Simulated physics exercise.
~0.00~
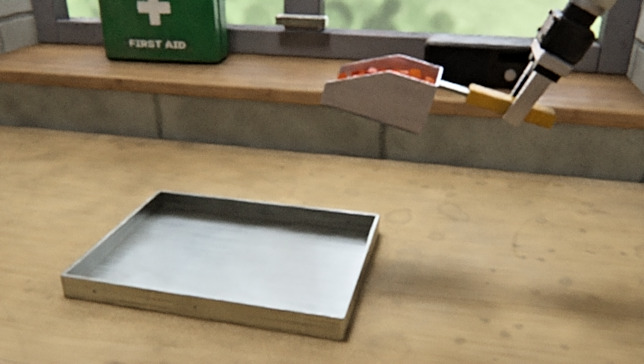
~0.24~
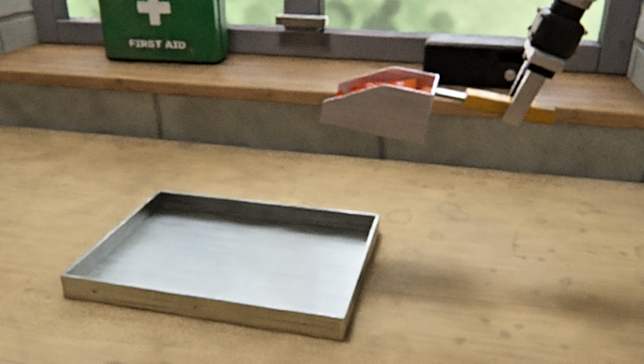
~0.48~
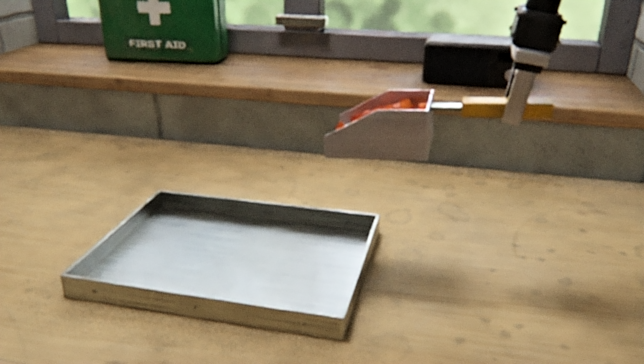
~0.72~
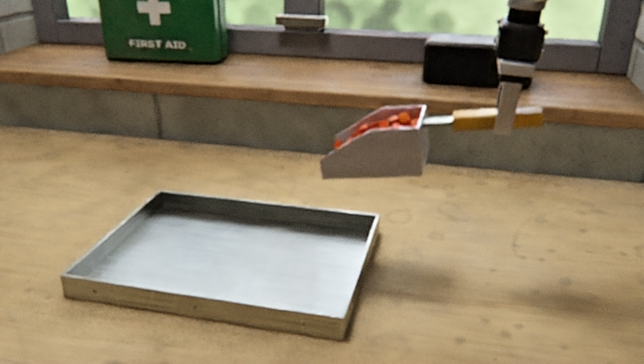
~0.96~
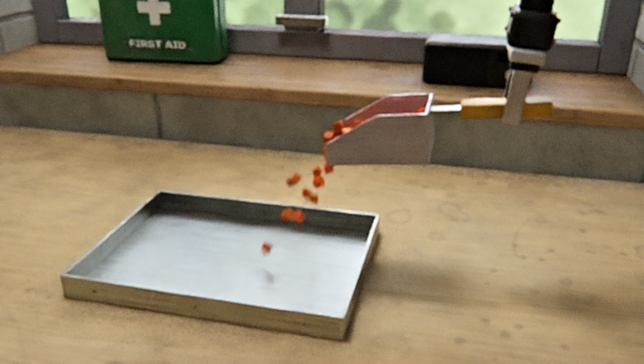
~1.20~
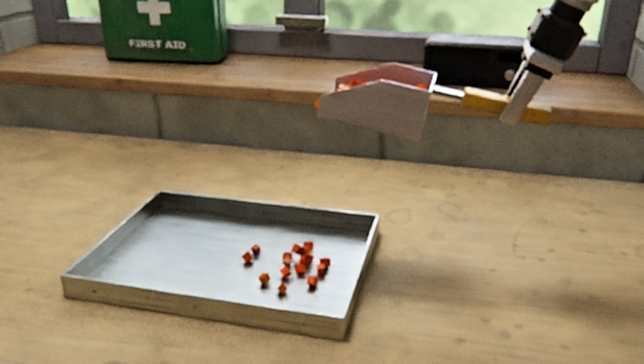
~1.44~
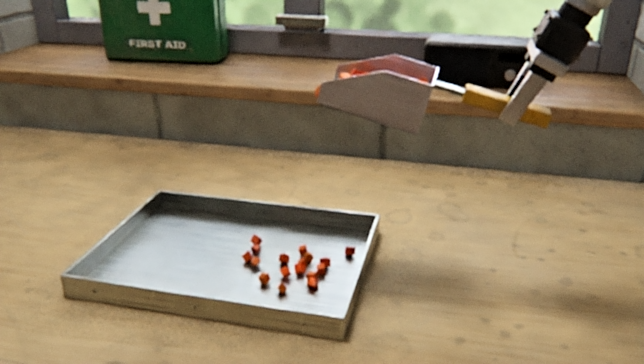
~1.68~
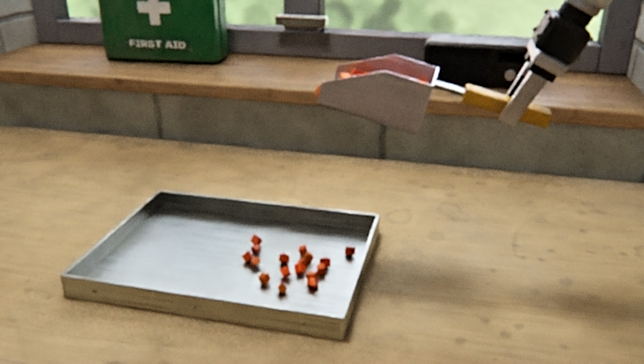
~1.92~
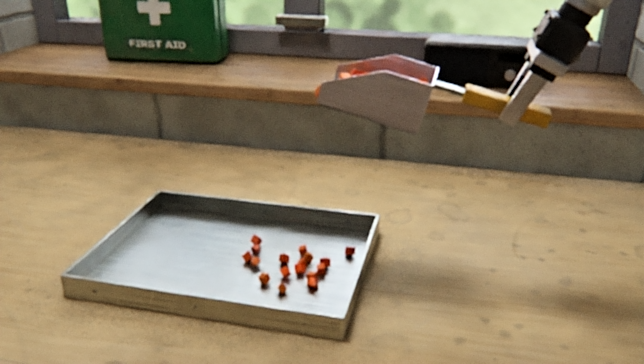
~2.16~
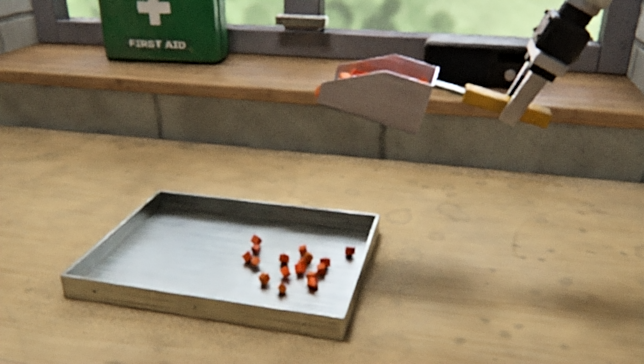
On a wooden table, a robot-held scoop dips, spills some orange-red cubes into a tray, then rises.
